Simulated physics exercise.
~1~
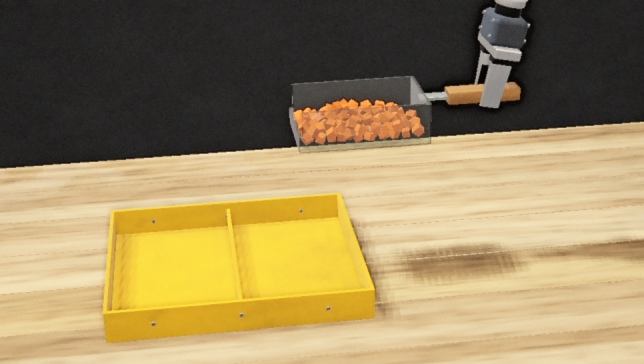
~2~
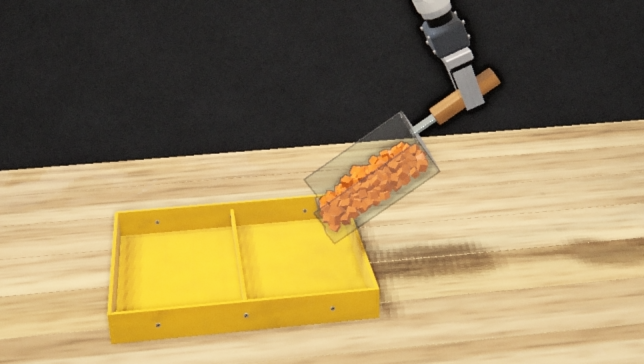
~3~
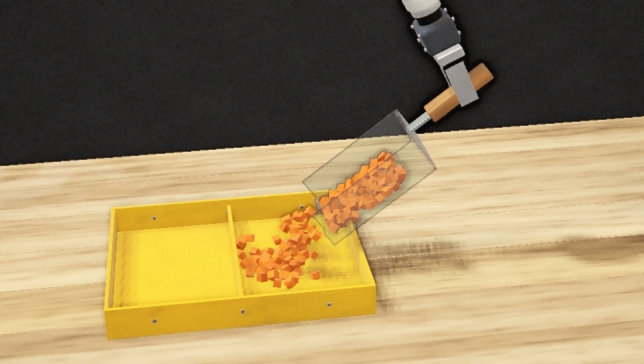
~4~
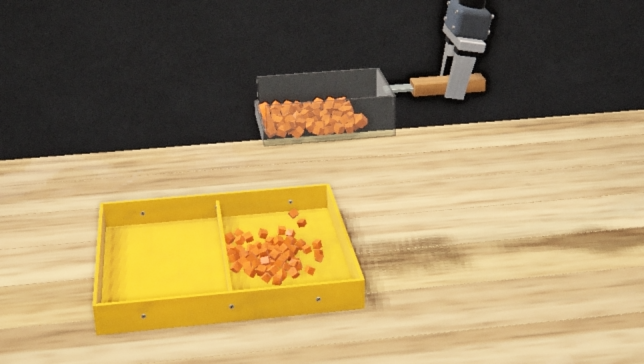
A robot gripper tips a clear box, pours some orange pieces into the yellow tray's right section, and levels it.
